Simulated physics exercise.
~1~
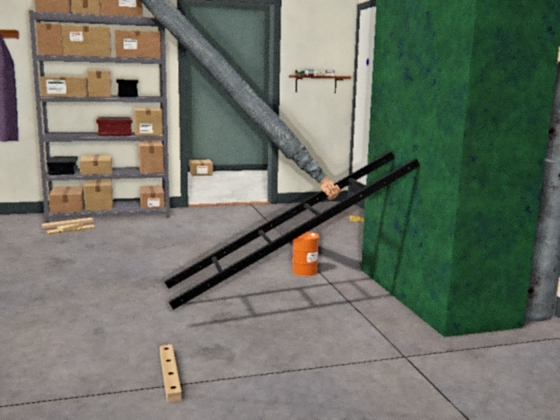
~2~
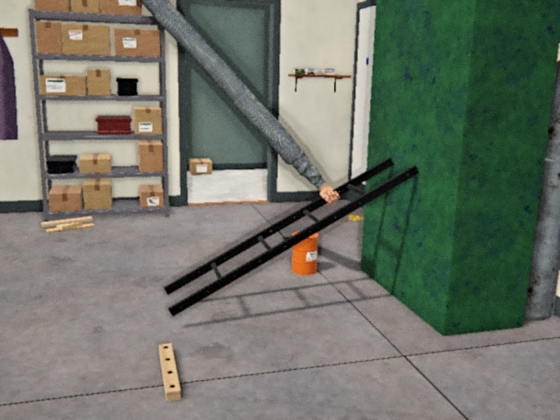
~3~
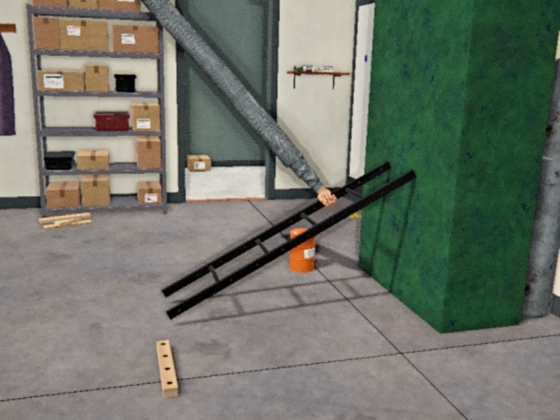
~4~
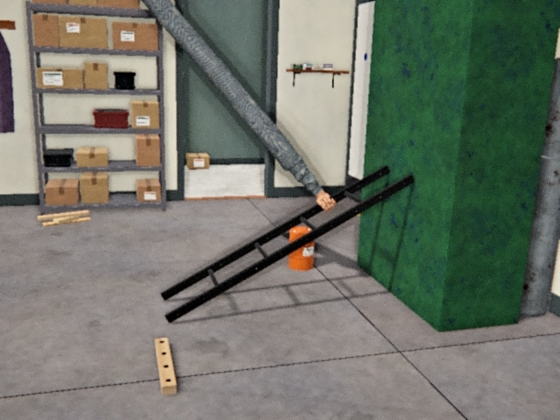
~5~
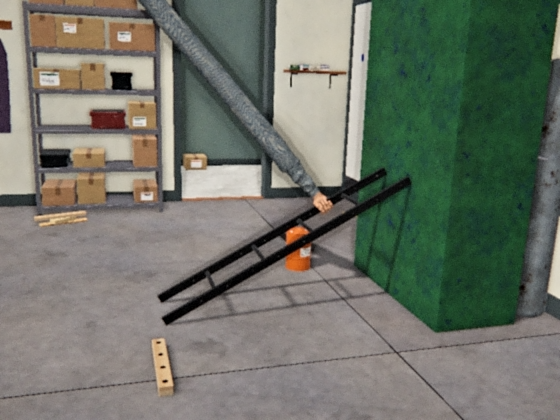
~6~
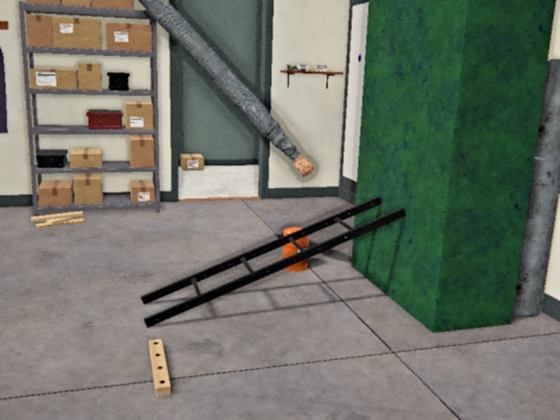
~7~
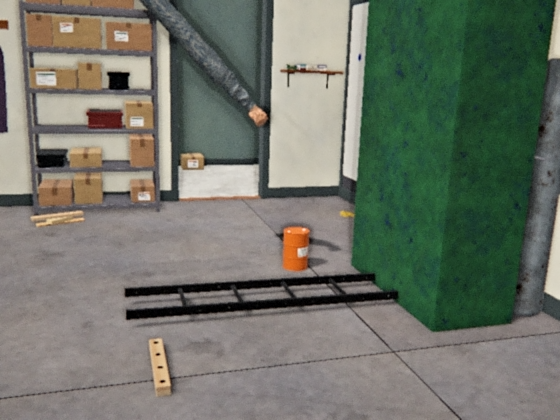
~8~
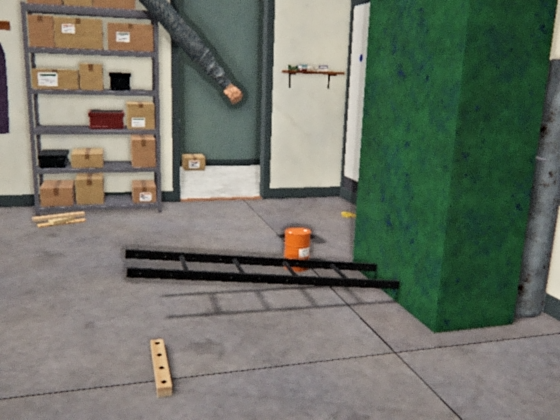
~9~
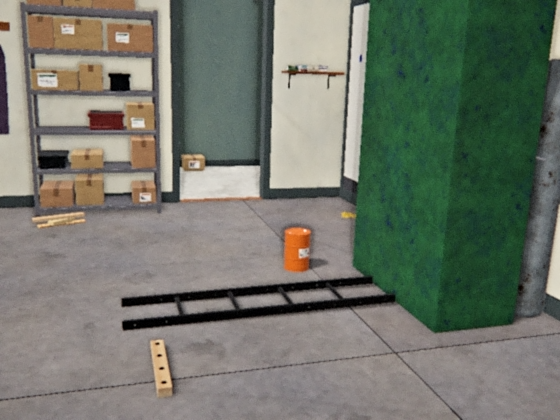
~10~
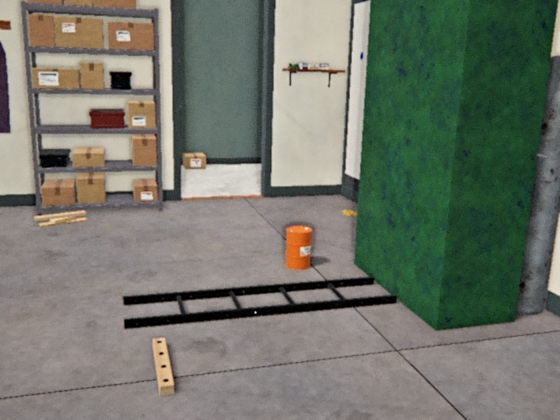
A grey-sleeved arm reaches down from the upper left of a storeroom, seen from slightly above by a gently swaying camera, holding a black ladder-like gate that leans against a large green block on the right. An orange canister stands behind the gate, a pale wooden strip lies on the grey floor in front, and shelves of boxes line the back left. The hand lowers the gate slightly, then lets go and draws back. The gate's feet slide left and it drops, bouncing briefly before settling flat on the floor. The canister and strip stay put as the arm leaves view.
